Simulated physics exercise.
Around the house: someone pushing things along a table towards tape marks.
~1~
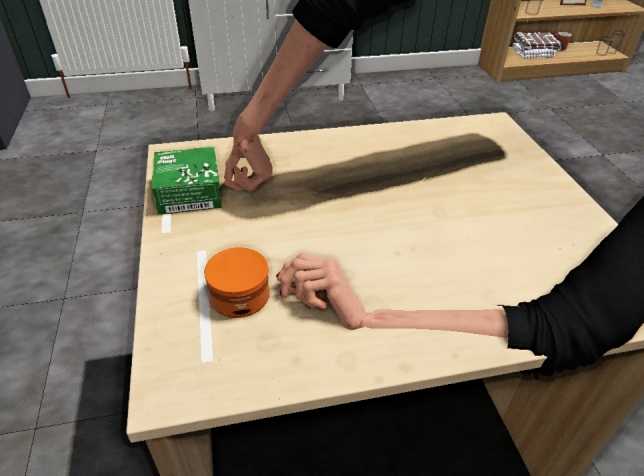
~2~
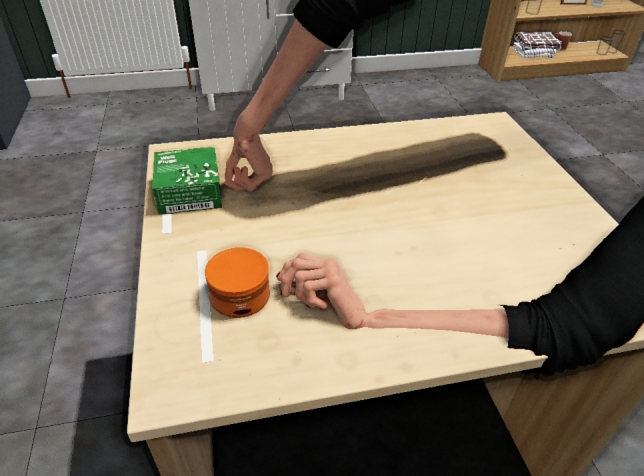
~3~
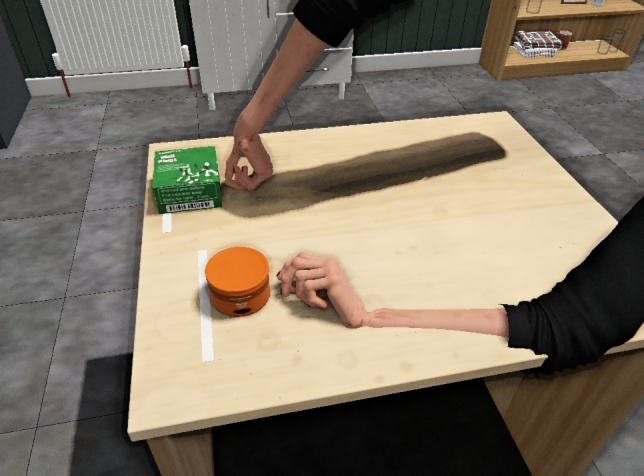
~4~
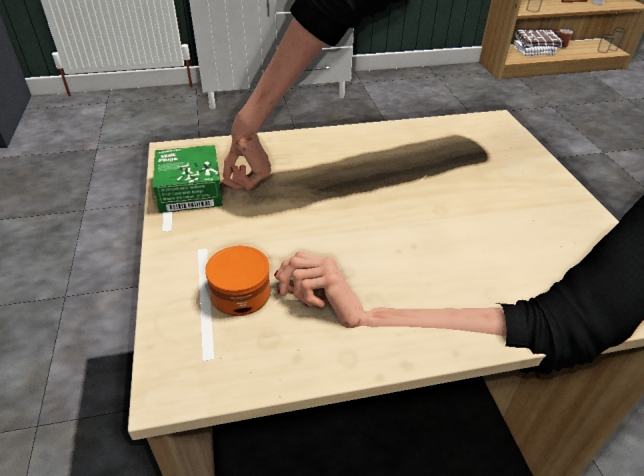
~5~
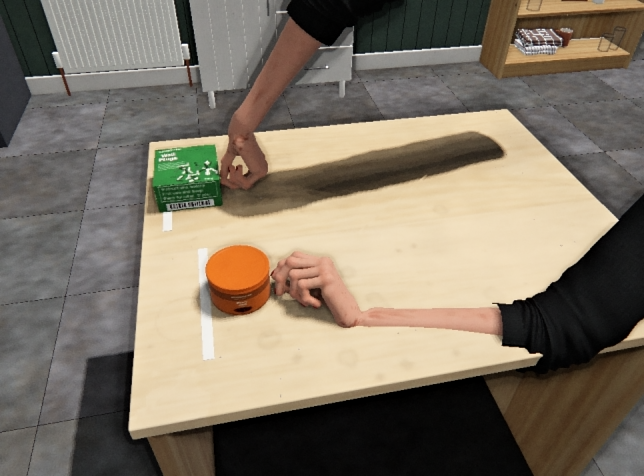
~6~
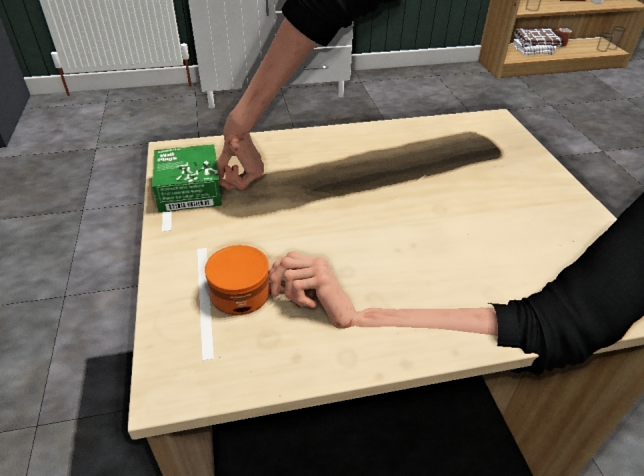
On a wooden table, two hands stay almost still beside a green box and orange tub.
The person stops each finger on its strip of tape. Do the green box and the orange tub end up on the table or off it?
As it turns out, the green box falls off the table; the orange tub remains on top.
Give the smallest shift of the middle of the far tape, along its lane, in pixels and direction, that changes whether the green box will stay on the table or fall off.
Some 12 pixels, right.
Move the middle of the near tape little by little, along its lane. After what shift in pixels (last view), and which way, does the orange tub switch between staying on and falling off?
A shift of 32 pixels, going left.
Then, 1.10 s after the last picture, green box tipped 13° from how it was near (126, 186); orange tub moved about its own width near (166, 290).
Then, 1.36 s after the last picture, green box falling near (136, 292); orange tub moved about its own width near (164, 290).
By the end, the green box drops to the floor; the orange tub is still on the table, near (164, 290).
